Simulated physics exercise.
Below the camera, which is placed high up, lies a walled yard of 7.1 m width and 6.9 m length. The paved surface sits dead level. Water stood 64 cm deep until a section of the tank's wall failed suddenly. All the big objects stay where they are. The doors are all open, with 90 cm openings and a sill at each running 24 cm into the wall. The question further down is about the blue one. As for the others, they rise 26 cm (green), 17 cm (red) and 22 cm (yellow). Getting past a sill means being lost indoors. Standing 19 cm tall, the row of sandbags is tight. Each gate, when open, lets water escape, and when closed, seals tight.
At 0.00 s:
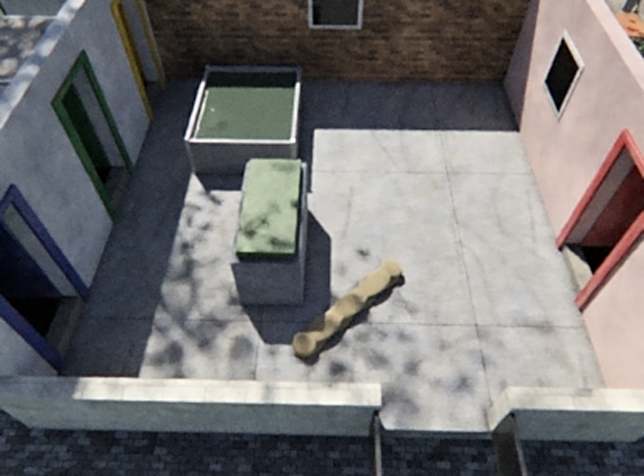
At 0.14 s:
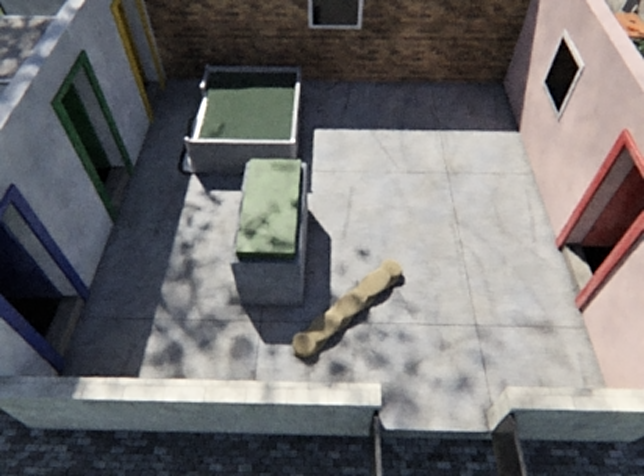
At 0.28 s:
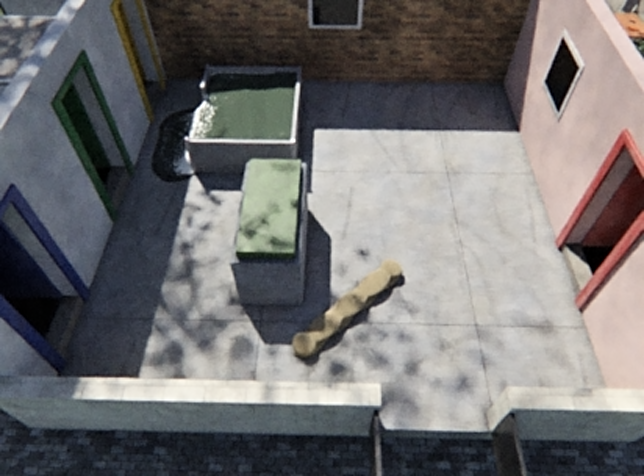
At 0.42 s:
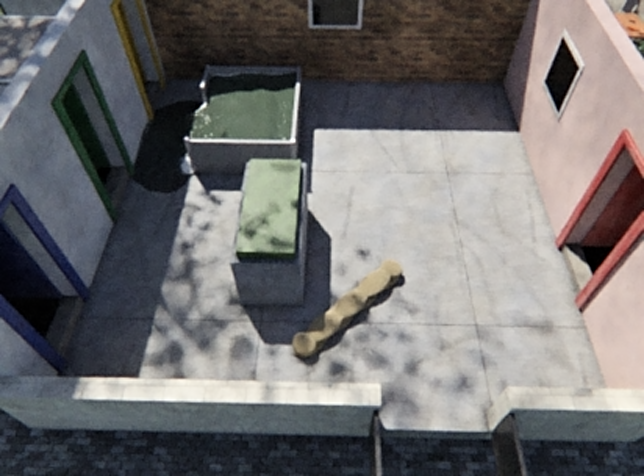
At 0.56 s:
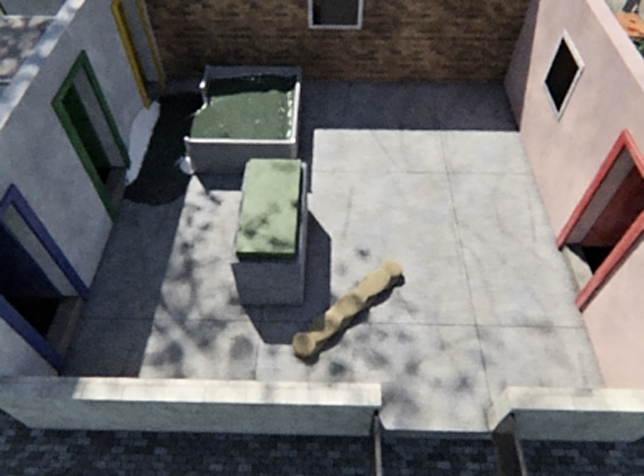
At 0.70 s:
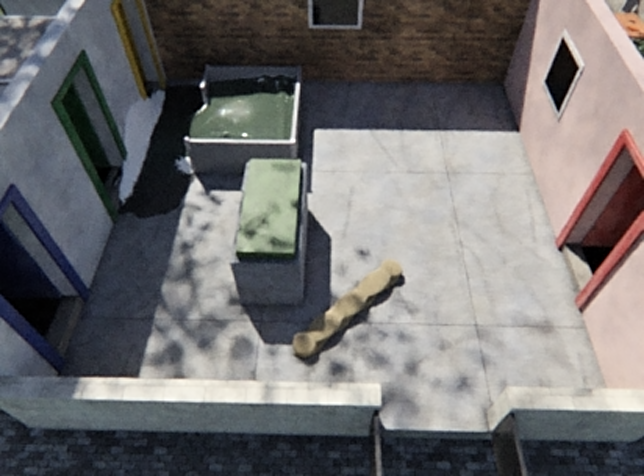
In a walled yard with coloured doorways, a pale-walled tank of green water opened at its left side, and the water poured out, spreading in a dark pool across the paving to the left wall.
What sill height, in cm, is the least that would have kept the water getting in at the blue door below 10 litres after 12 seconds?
The least height is about 8.5 cm.
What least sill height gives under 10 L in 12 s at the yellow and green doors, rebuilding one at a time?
You'd want about 23 centimetres at yellow and about 24 centimetres at green.
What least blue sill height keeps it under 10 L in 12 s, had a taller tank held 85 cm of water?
I'd say close to 11.5 cm.
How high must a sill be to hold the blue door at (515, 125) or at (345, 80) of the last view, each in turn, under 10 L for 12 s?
Minimums: Roughly 9.5 cm and 6.0 cm.
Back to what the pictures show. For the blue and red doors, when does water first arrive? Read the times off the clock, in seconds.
Arrival times: Blue at 1.6 seconds, red at 6.0 seconds.
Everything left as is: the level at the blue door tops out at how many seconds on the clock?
The depth peaks at about 7.0 seconds.
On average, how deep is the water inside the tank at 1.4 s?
Average depth: Approx. 37 cm.
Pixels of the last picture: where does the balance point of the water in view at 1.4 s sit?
Approximately (209, 139).
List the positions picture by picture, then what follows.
In the first frame, the tank at (248, 105) is whole and still, 64 cm deep; the blue door at (41, 292) is dry.
In the second frame, the front is at (183, 162), 0.3 m from the gap at (202, 133); 0.4 m2 of floor is wet, 64 cm left at the back.
In the third frame, the gap is at (202, 135), the front 0.8 m out at (164, 131); the back of the tank holds 64 cm.
In the fourth frame, the front is at (154, 115), 1.1 m from the gap at (202, 136); 2.2 m2 of floor is wet, 62 cm left at the back.
In the fifth frame, water pours out at (203, 136) and has run 1.3 m, to (160, 100); about 11 cm deep outside, 55 cm at the back.
In the sixth frame, the front is at (164, 89), 1.5 m from the gap at (203, 136); 2.9 m2 of floor is wet, 55 cm left at the back; 2.2 m in a straight line remain to the blue door at (41, 292).
After 1.4 s water covers 10 % of the floor, deepest (48 cm) near (151, 150); it has not reached the blue door.
After 3.0 s water covers 35 % of the floor, deepest (30 cm) near (163, 91); 5 cm at the blue door, 0 litres in over its 18 cm sill.
After 12.0 s water covers 95 % of the floor, deepest (8 cm) near (49, 402); 7 cm at the blue door, 0 litres in over its 18 cm sill.
At the blue door as built, the water arrived by 1.7 s and peaked near 11 cm at 7.2 s.
With a sill of 7.5 cm, 17 litres would have come in within the 12 s; with 10 cm, 4 litres. So under 10 litres takes about 8.5 cm.
